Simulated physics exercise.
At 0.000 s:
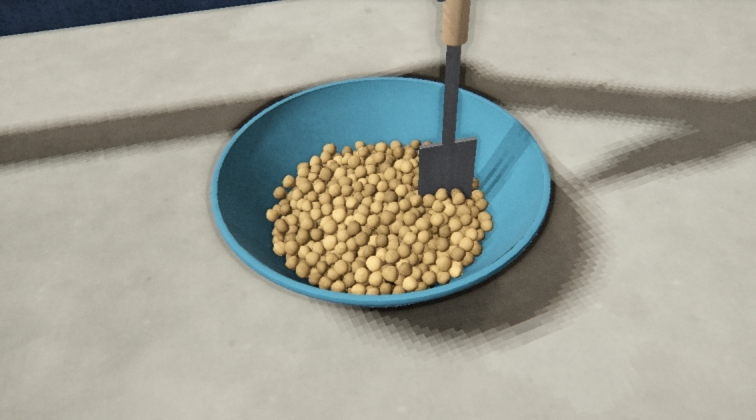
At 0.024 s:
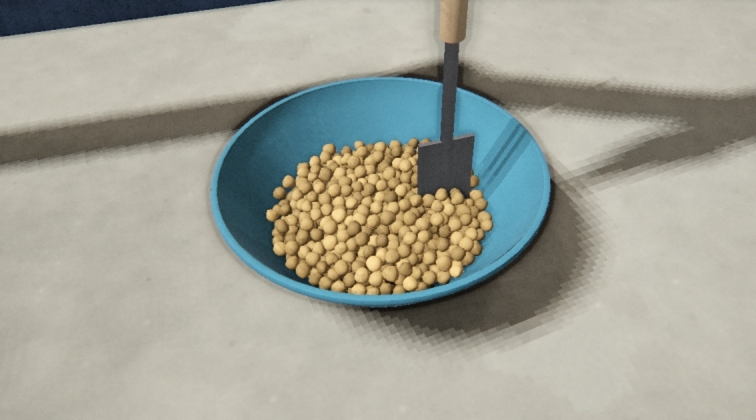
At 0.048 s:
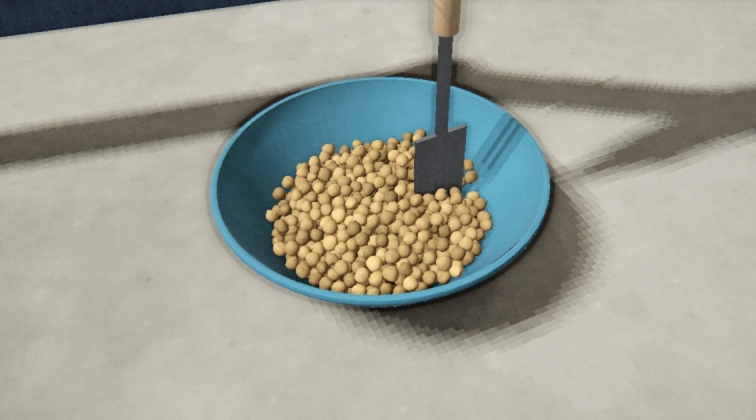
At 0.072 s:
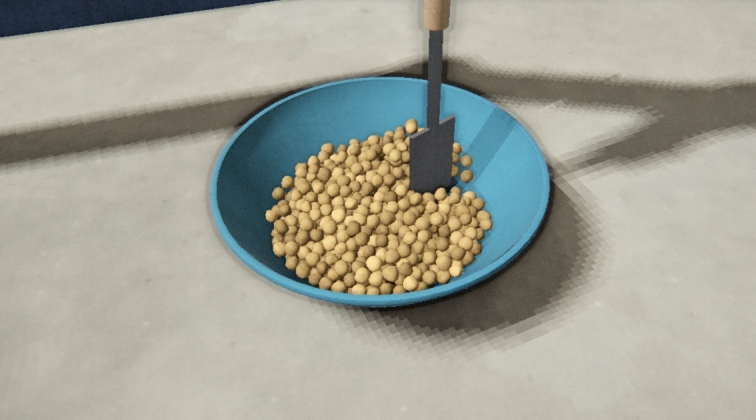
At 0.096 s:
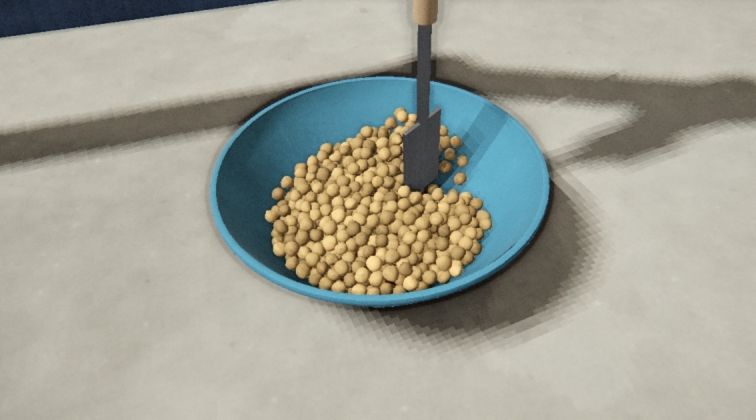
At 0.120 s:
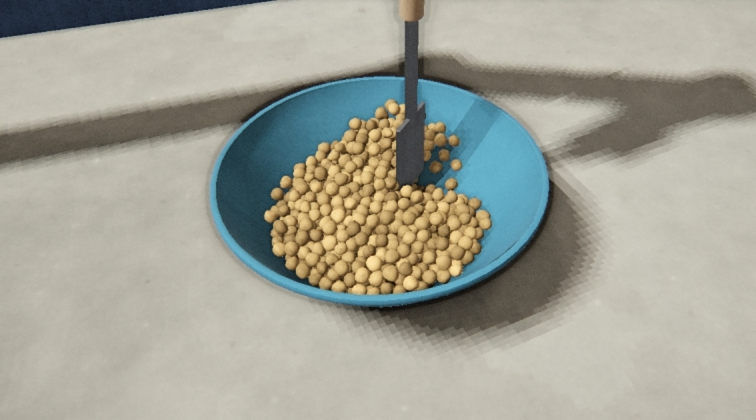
Blue bowl of chickpeas on a table, a wooden-handled spatula edging left and turning edge-on, pushing some up the far side.
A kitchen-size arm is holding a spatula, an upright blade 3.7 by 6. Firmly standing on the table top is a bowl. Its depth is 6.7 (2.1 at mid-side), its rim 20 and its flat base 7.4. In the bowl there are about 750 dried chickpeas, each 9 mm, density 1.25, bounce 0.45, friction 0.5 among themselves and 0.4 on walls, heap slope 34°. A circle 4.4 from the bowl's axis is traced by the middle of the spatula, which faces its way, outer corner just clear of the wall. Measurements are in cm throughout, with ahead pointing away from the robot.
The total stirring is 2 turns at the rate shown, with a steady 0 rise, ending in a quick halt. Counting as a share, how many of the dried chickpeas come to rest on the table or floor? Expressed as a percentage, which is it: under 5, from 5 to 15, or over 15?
The percentage is under 5.
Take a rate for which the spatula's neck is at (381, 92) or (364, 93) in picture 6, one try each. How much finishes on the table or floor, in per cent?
First try: Around 15 %; second try: Around 25 %.
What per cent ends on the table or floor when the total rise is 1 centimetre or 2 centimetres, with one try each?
First try about 0 per cent, second about 0 per cent.
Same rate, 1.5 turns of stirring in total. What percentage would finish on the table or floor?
0 %.
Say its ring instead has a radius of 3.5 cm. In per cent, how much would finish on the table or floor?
Then about 0 %.
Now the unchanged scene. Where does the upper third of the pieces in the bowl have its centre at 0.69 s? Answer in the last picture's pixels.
Near (461, 205).
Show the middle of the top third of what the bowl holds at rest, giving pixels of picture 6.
Close to (427, 162).
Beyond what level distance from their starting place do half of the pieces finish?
My guess is close to 8 centimetres.
After 0.69 s, 312° round, highest piece 8 above the table; 741 in the bowl, 4 on the table or floor, 1 in flight or on the tool.
After 1.25 s, 218° round, highest piece 8 above the table; 736 in the bowl, 10 on the table or floor.
After 1.74 s, 0° round, highest piece 7 above the table; 736 in the bowl, 10 on the table or floor.
After 2.44 s, 0° round, highest piece 7 above the table; 736 in the bowl, 10 on the table or floor.
In the end, 736 in the bowl, 10 on the table or floor. That is 1 % on the table or floor.
